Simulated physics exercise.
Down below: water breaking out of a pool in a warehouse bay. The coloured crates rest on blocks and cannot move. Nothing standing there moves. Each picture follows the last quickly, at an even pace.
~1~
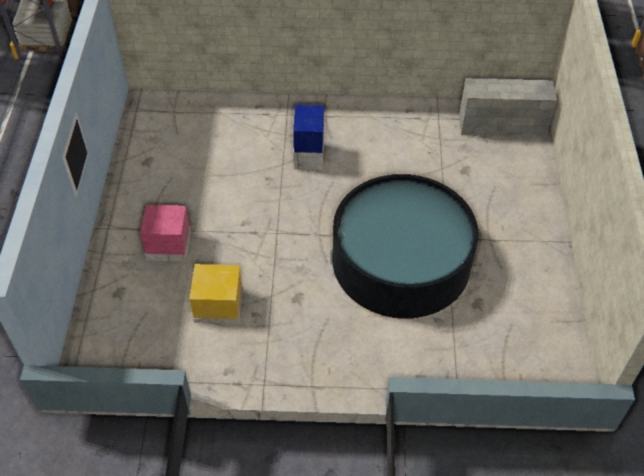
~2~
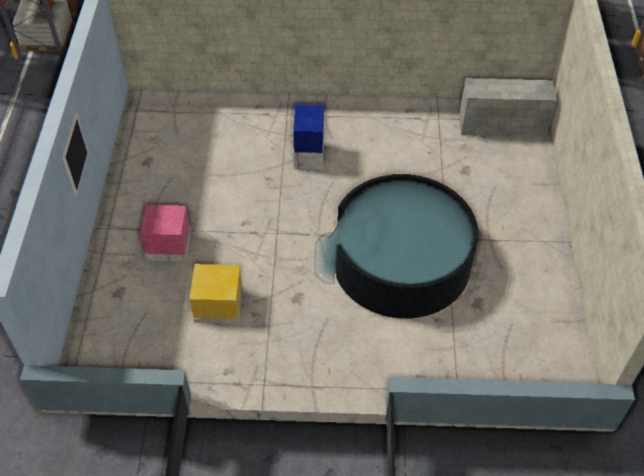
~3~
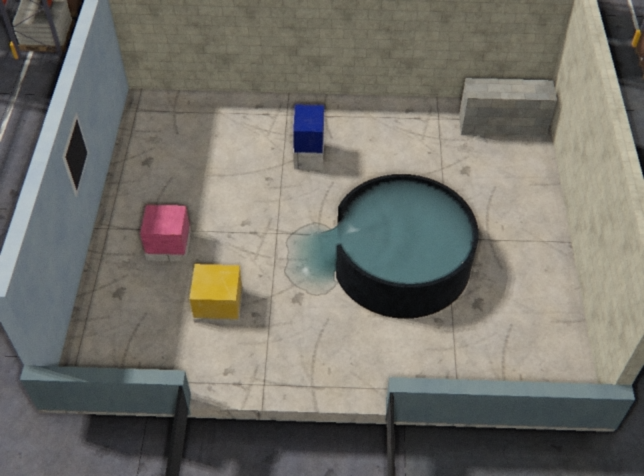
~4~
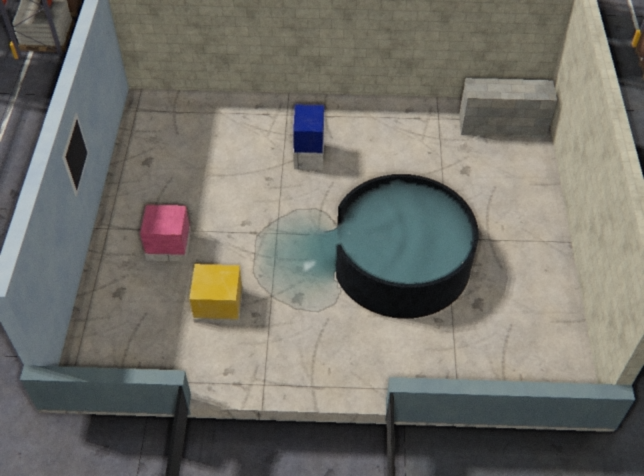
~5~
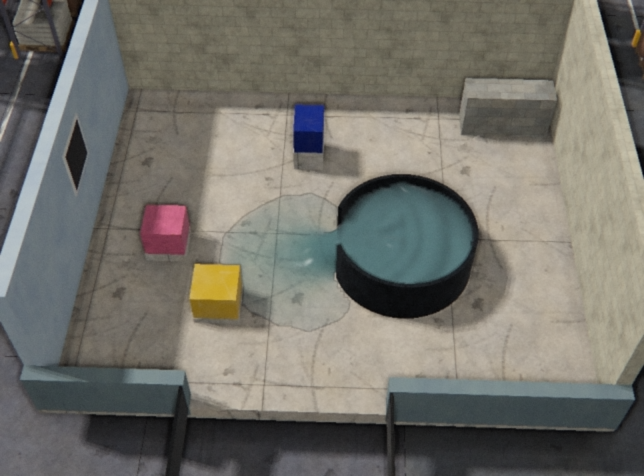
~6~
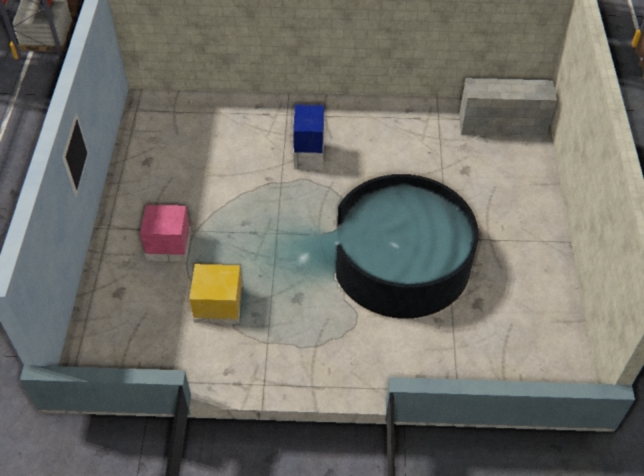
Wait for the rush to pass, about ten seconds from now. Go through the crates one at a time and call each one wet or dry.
The blue crate is dry. The pink crate is wet. The yellow crate is wet.
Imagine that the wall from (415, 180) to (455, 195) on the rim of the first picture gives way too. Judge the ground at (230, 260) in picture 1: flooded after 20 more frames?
Untouched.
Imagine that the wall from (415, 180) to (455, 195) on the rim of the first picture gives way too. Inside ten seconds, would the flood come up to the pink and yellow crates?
In that case the pink one is never flooded and the yellow one is never flooded.
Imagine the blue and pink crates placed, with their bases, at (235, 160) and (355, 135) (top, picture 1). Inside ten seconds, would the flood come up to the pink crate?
Well, the pink one is left untouched in the end.
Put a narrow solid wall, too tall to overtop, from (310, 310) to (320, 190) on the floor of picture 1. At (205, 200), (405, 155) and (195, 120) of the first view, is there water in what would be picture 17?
As listed: Free of water, awash, not flooded.
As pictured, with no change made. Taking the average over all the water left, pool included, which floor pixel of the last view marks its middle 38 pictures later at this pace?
Centre of mass: Roughly (264, 230).
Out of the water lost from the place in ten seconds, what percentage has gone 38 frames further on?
Roughly 65 %.
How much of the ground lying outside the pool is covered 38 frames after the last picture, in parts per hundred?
I'd say close to 60 per cent.
A moment on, water covers 25 % of the floor; the blue crate water round its plinth, the pink crate water round its plinth, the yellow crate water round its plinth.
Next, water covers 40 % of the floor; the blue crate water round its plinth, the pink crate water round its plinth, the yellow crate water round its plinth.
Then, water covers 45 % of the floor; the blue crate water round its plinth, the pink crate water round its plinth, the yellow crate water round its plinth.
Later, water covers 60 % of the floor; the blue crate water round its plinth, the pink crate water round its plinth, the yellow crate water round its plinth.
In the end, water covers 90 % of the floor; the blue crate stayed above the water, the pink crate was topped, the yellow crate was topped.
